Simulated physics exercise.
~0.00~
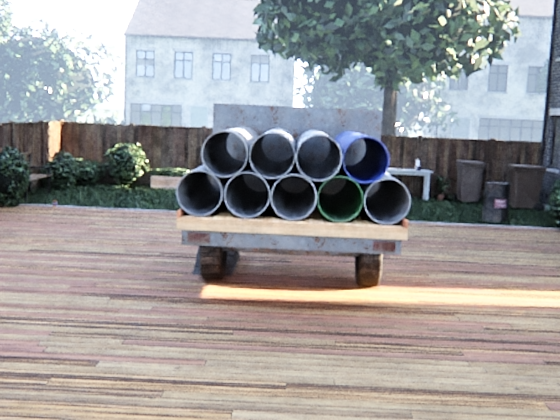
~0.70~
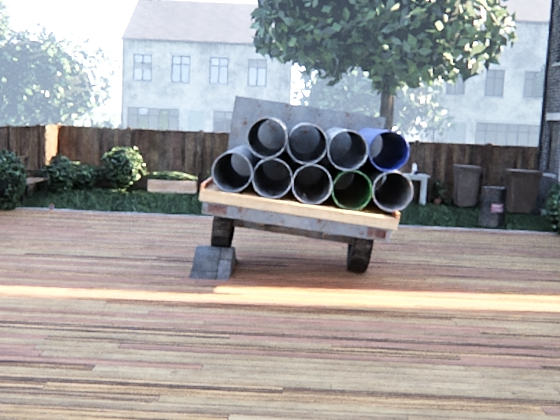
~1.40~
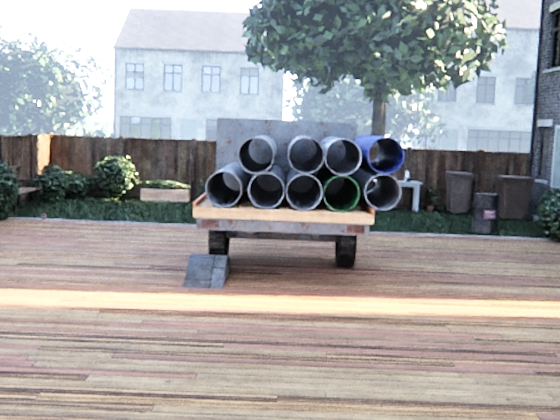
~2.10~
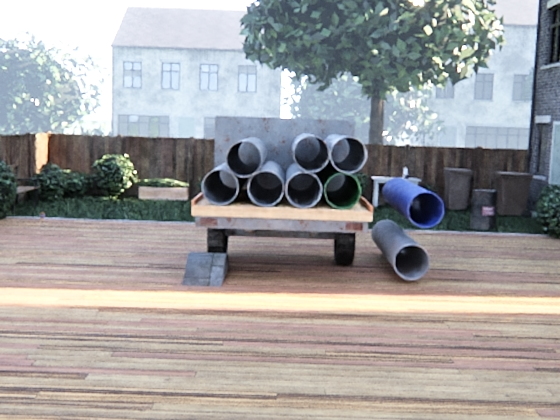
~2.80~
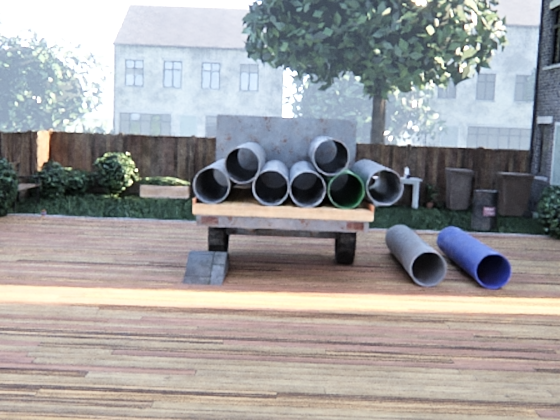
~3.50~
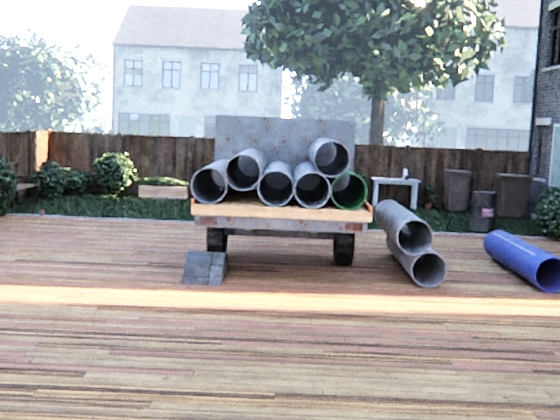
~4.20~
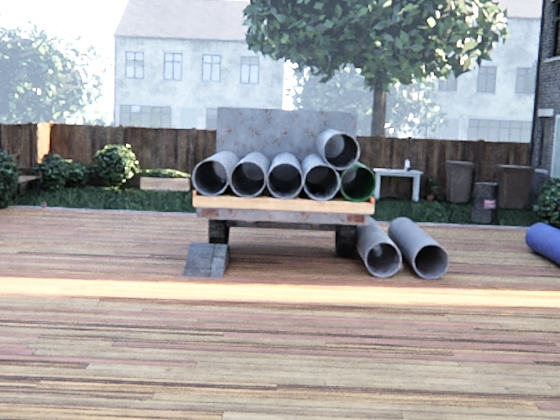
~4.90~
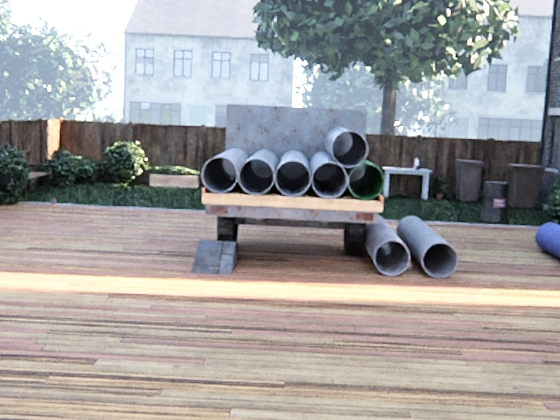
A flat trailer stacked with plastic pipes tilted as its left wheel went over a hump, then levelled and stopped; the blue pipe and two grey ones tumbled off the right side, while the green one stayed aboard near the right edge.
